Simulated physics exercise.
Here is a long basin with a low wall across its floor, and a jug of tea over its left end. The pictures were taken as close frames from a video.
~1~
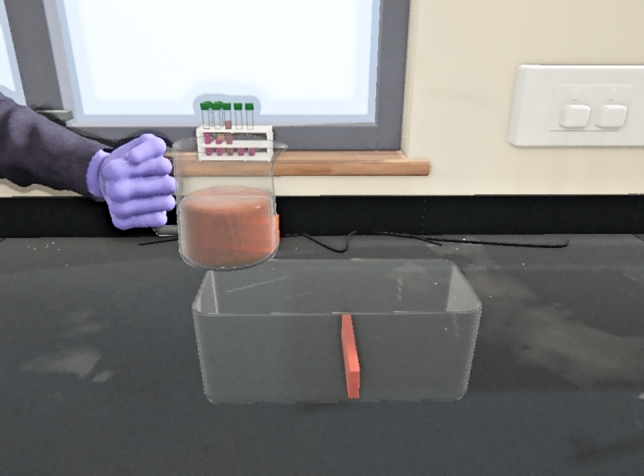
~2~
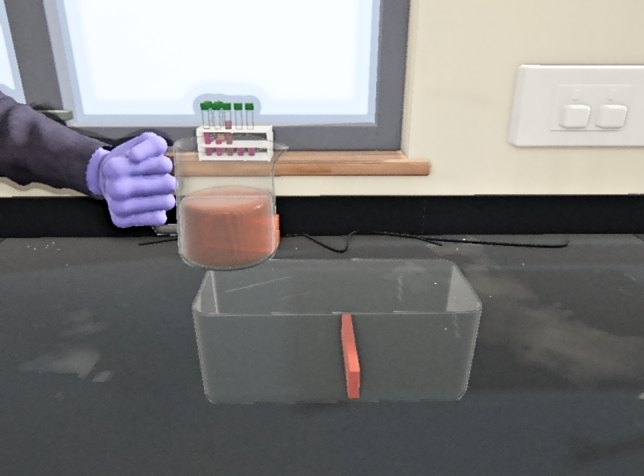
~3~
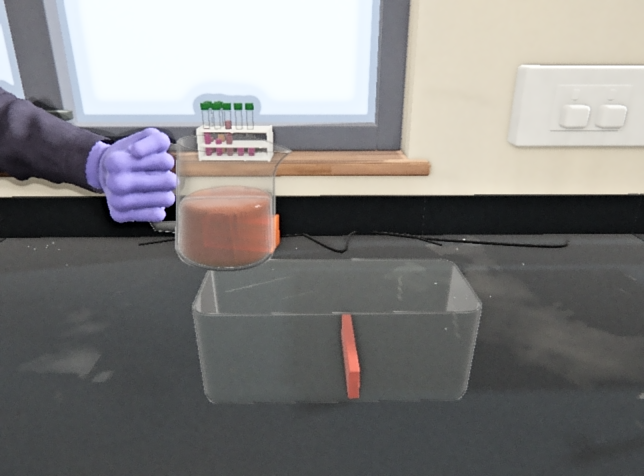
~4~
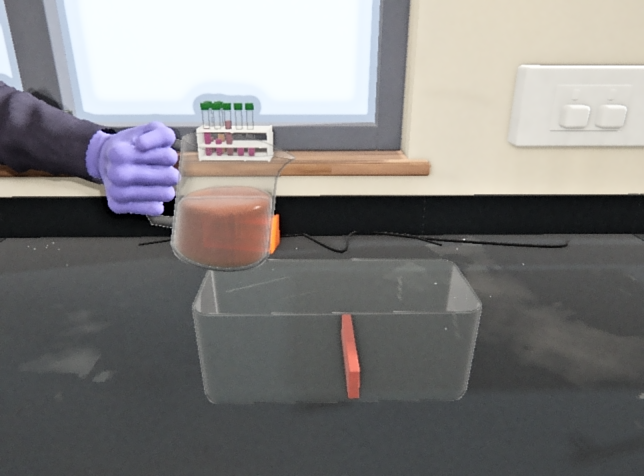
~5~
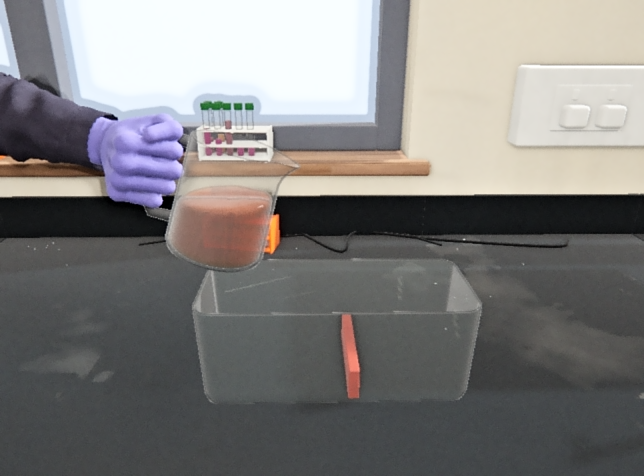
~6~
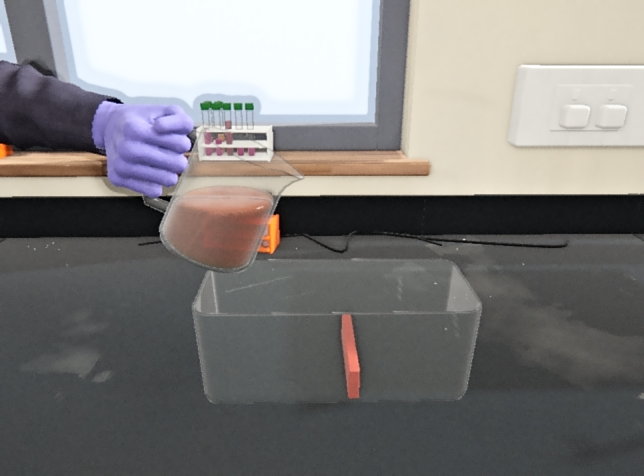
On a dark lab bench before a cream wall and a bright window, seen from the front by a still camera, a clear basin stands with a low red wall across its floor. A purple-gloved hand holds a glass jug of reddish-brown tea over its left end, near a white rack of green-capped tubes. The hand tilts the jug steadily rightward, gradually revealing an orange object behind it.
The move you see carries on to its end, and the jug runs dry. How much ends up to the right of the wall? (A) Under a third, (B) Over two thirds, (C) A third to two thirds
Under a third.
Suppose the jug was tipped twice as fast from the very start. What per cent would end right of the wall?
I'd estimate about 15 percent ends up there.
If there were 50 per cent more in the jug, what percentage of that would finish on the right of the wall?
I'd put it at around 45 %.
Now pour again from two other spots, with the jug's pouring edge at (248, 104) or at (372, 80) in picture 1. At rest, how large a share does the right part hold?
In order, roughly 5 percent and 70 percent.
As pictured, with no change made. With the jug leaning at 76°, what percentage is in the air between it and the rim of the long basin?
I'd say some 10 per cent of it.
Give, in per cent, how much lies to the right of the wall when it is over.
Some 15 per cent.
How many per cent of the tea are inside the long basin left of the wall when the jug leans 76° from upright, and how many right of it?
On the left 0 per cent, on the right 0 per cent.
A moment on, the jug is tipped on its side and 91 per cent is still to pour, 1 is left of the wall and 0 right of it.
Next, the jug is tipped on its side and 40 per cent is still to pour, 36 is left of the wall and 12 right of it.
Then the jug is tipped right over and 9 per cent is still to pour, 71 is left of the wall and 15 right of it.
Later the jug is tipped right over and 2 per cent is still to pour, 80 is left of the wall and 17 right of it.
In the end 82 per cent lies left of the wall, 17 right of it and 1 outside.
